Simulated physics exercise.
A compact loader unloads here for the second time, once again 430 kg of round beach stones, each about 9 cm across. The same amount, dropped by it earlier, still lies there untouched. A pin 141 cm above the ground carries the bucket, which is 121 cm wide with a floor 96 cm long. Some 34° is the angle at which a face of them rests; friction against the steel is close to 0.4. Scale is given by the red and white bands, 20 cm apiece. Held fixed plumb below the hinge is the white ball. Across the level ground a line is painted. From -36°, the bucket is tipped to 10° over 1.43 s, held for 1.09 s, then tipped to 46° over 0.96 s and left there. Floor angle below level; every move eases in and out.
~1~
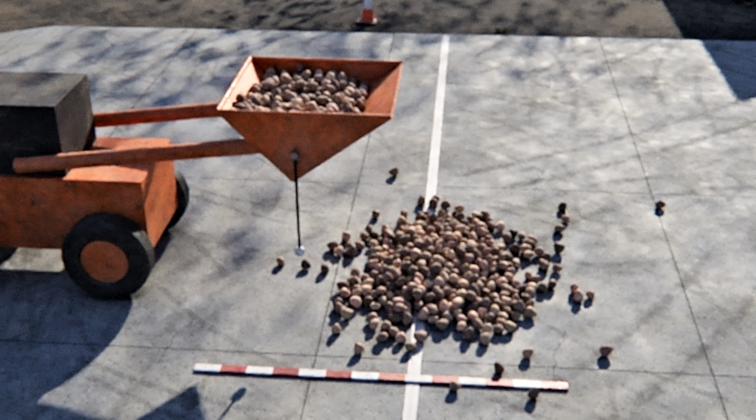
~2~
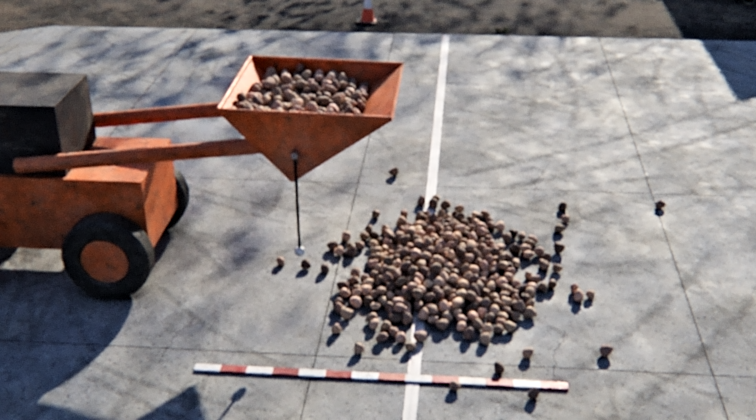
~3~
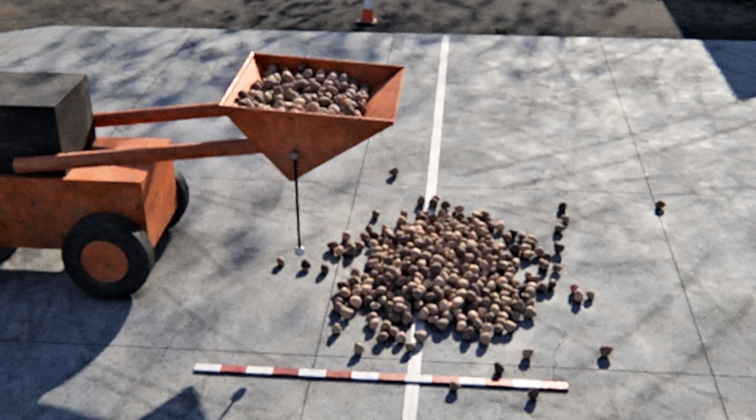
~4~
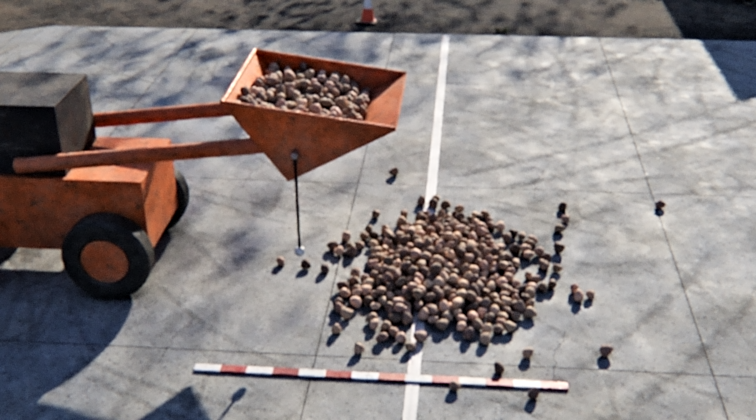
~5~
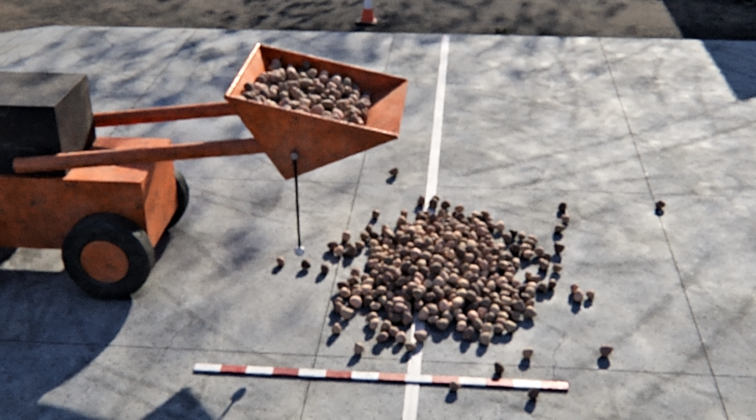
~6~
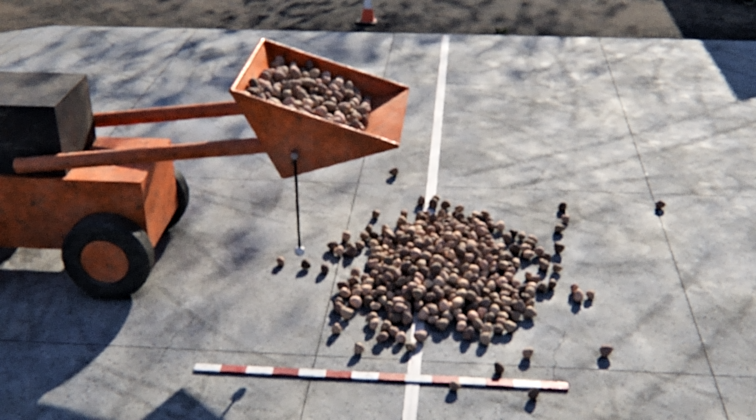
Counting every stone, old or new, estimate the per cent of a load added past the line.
Roughly 44 per cent of a load more.
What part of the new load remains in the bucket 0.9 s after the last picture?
About 100 percent is still in there.
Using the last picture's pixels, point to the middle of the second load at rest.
Around (419, 260) in the last picture.
Then, 0.5 s after the last picture the floor is at 3°; in per cent of one load, 100 in the bucket, 36 short of the line, 64 past the line; the foremost stones are at (610, 275).
Then, 0.9 s after the last picture the floor is at 10°; in per cent of one load, 99 in the bucket, 38 short of the line, 64 past the line; the foremost stones are at (610, 275).
Then, 3.3 s after the last picture the floor is at 46°; in per cent of one load, 0 in the bucket, 93 short of the line, 107 past the line; the foremost stones are at (616, 268).
Then, 6.2 s after the last picture the floor is at 46°; in per cent of one load, 0 in the bucket, 93 short of the line, 107 past the line; the foremost stones are at (616, 268). Net gain past the line, 44.
